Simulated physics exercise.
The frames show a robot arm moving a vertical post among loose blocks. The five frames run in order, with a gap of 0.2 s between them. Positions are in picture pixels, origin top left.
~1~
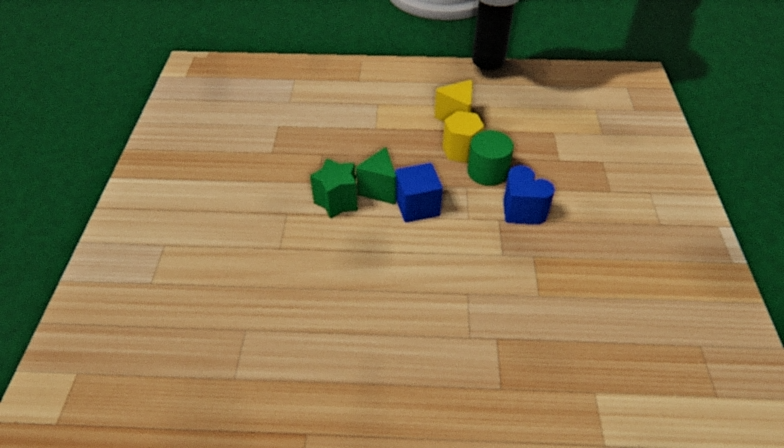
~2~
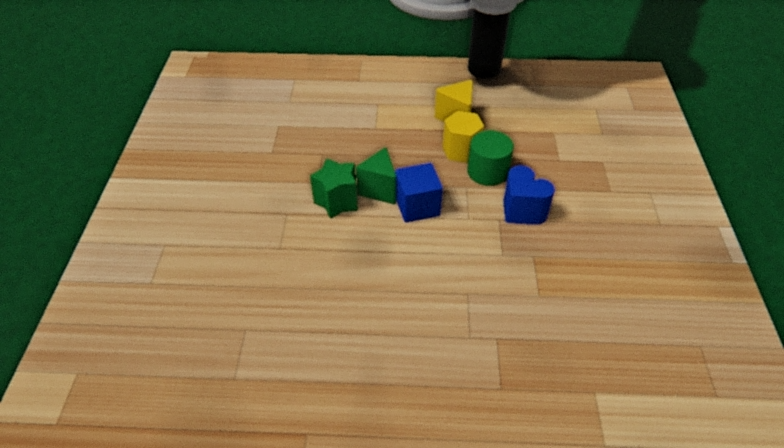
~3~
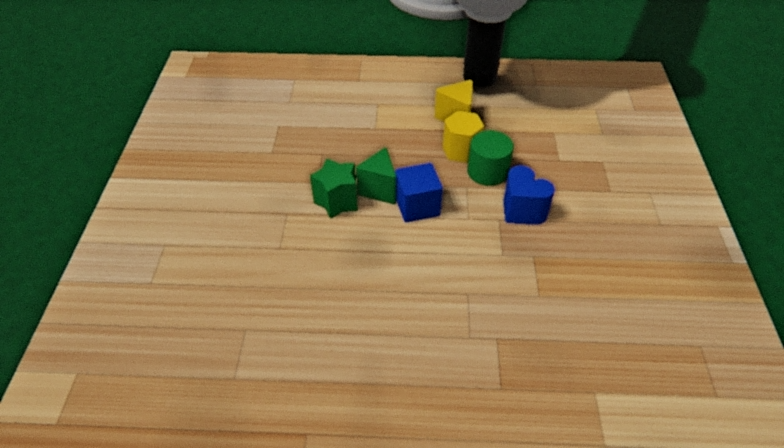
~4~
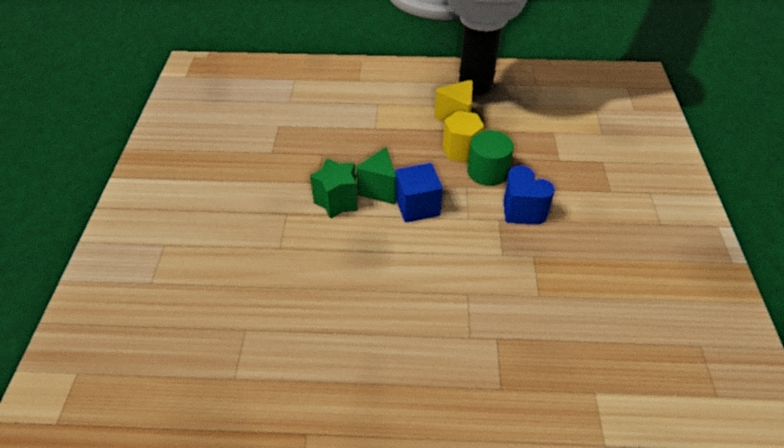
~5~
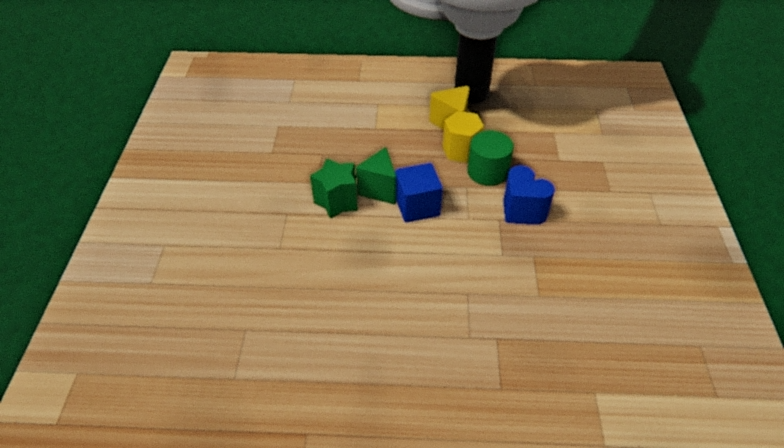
A black post on a robot arm moves closer and nudges the yellow triangle slightly left.
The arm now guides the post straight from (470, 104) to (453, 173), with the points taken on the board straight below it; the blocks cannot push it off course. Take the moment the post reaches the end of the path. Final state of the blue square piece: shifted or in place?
By the last moment, the blue square piece will have left its place.
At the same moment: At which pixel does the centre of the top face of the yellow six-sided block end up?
I'd guess (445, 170).
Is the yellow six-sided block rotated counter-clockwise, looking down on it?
My answer is yes.
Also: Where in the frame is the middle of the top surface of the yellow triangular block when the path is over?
The yellow triangular block ends near (427, 117).
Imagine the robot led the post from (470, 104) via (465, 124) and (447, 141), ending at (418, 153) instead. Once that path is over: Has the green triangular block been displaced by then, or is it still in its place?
Stays where it is.
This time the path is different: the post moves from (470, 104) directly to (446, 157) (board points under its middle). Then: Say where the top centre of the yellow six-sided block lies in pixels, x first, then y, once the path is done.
Put as a pixel place, it's (449, 154).
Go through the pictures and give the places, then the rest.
The first frame shows post tip (488, 62); block tops, blue square piece (419, 178); yellow triangular block (459, 91); yellow six-sided block (464, 123); green round block (492, 144).
The second frame shows post (484, 70); blocks unchanged.
The third frame shows post (480, 78); blocks unchanged.
The fourth frame shows post (475, 86); blocks unchanged.
The fifth frame shows post (471, 94); blue square piece (419, 178); yellow triangular block (454, 96); yellow six-sided block (464, 123); green round block (492, 144).
What follows on the original path. One third of the way, post (466, 116); yellow triangular block (439, 107), turned 60° clockwise; yellow six-sided block (458, 127), turned 30° anticlockwise.
Two thirds of the way, post (461, 139); yellow triangular block (428, 115), turned 100° clockwise; yellow six-sided block (450, 143), turned 45° anticlockwise.
At the end, post (454, 163); blue square piece (410, 192), turned 25° clockwise; yellow triangular block (427, 117), turned 115° clockwise; yellow six-sided block (445, 170), turned 55° anticlockwise; green round block (497, 152).
